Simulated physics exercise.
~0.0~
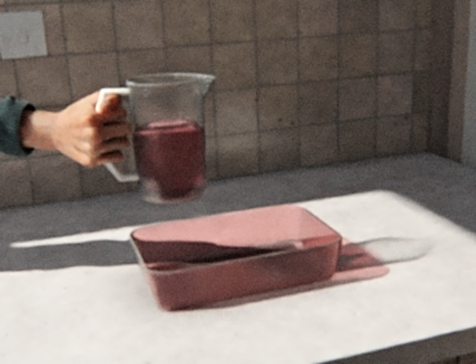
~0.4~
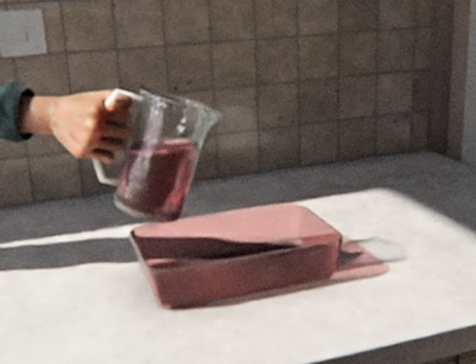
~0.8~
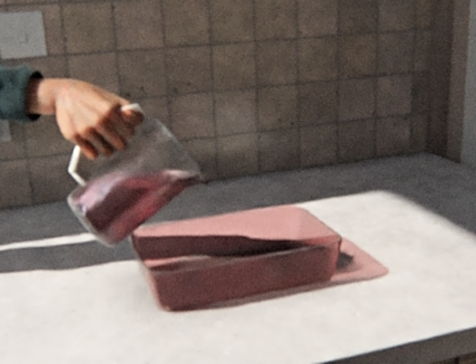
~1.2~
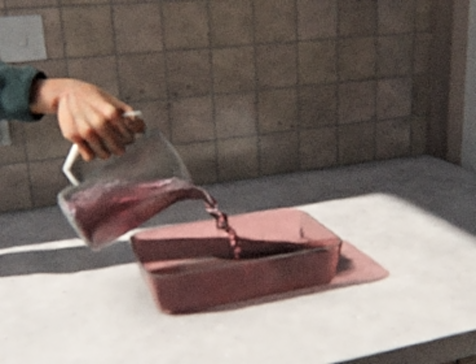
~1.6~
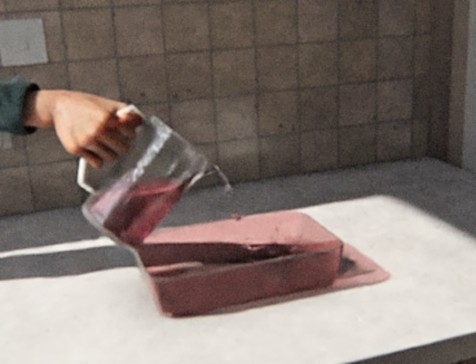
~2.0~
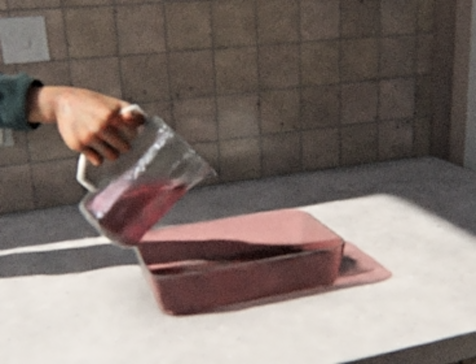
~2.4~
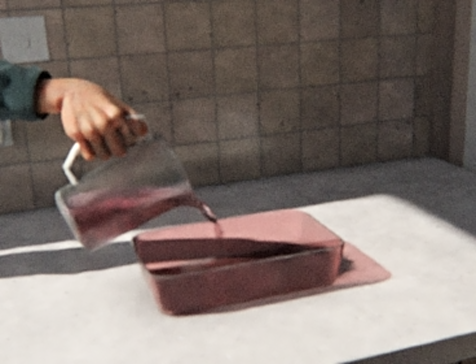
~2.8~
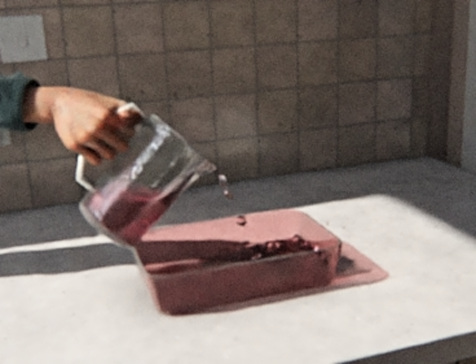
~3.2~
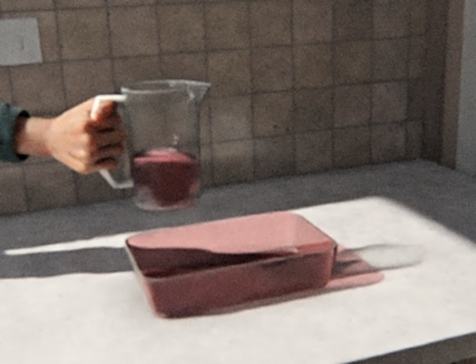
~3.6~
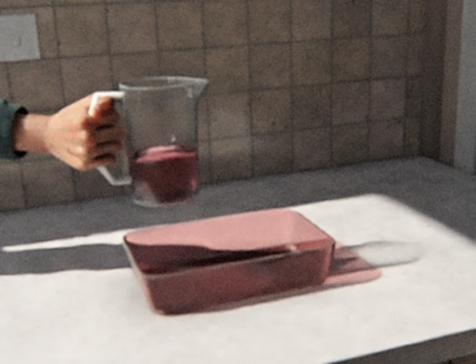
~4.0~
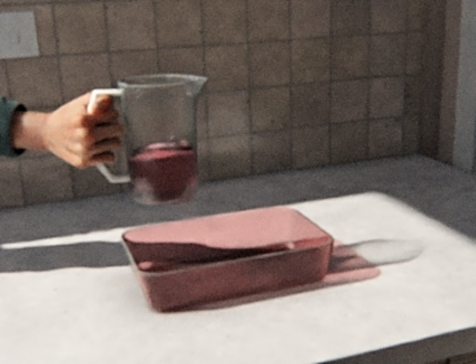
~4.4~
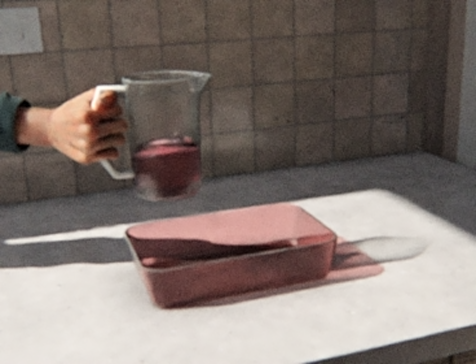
The clip shows a hand tipping a clear jug of reddish liquid to the right over a pinkish oblong dish on a worktop, pouring, easing back, then pouring again. Finally the hand holds the jug upright above the dish, with some liquid still inside.
